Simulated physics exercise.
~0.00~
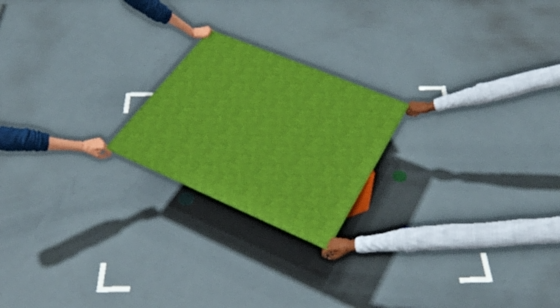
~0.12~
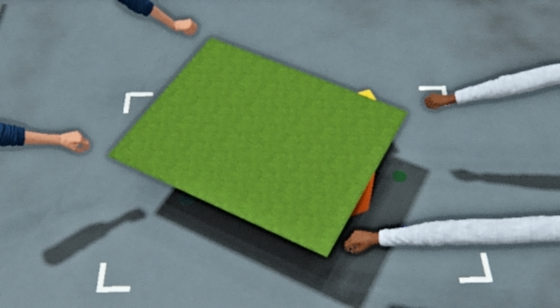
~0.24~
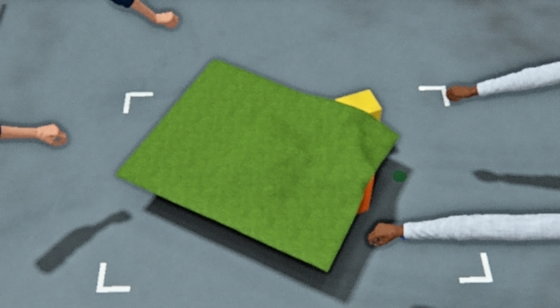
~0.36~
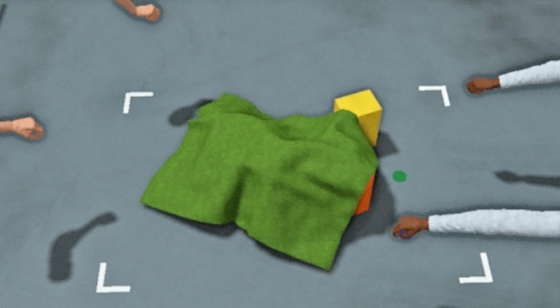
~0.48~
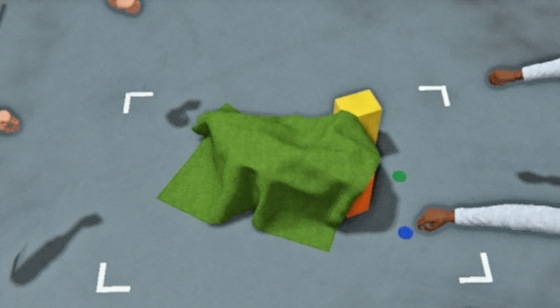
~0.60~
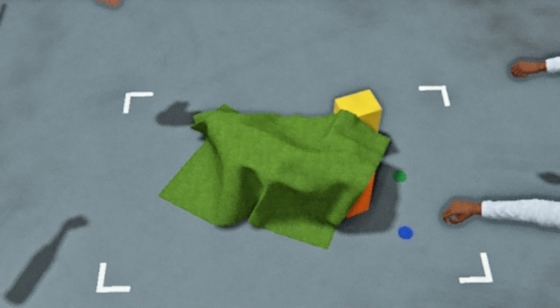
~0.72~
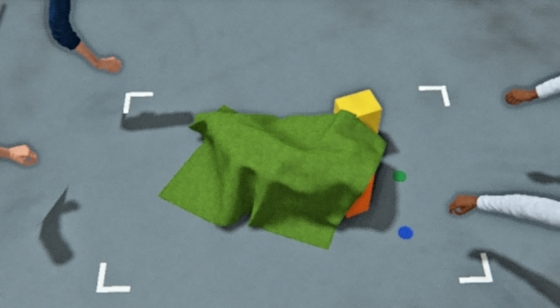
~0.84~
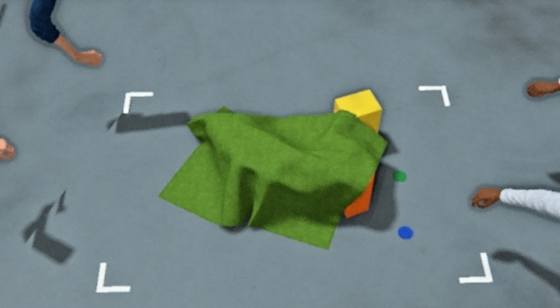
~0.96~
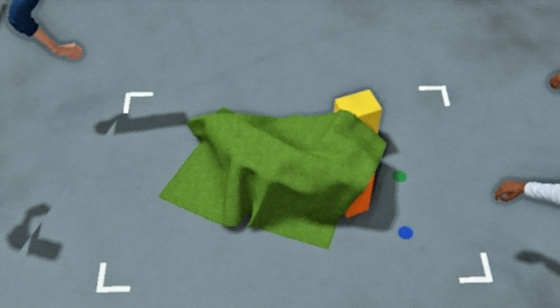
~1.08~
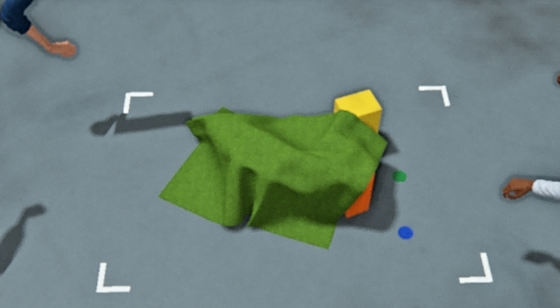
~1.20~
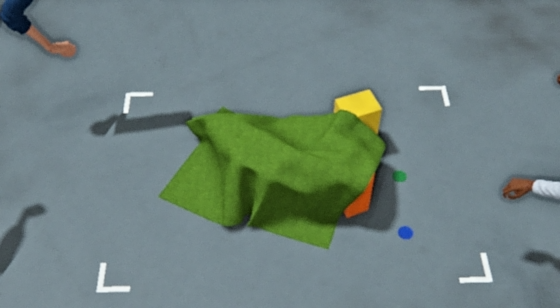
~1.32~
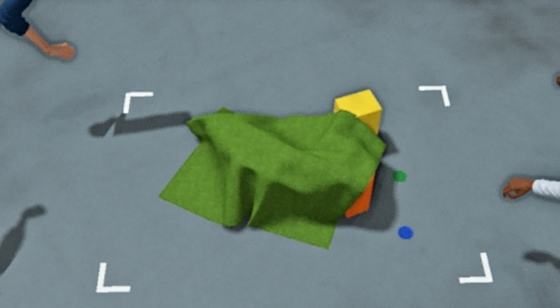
Four hands let go of a flat green cloth, which dropped and crumpled over things on the grey floor as the hands drew back, leaving a yellow box and part of an orange one showing, with green and blue discs uncovered at the right.
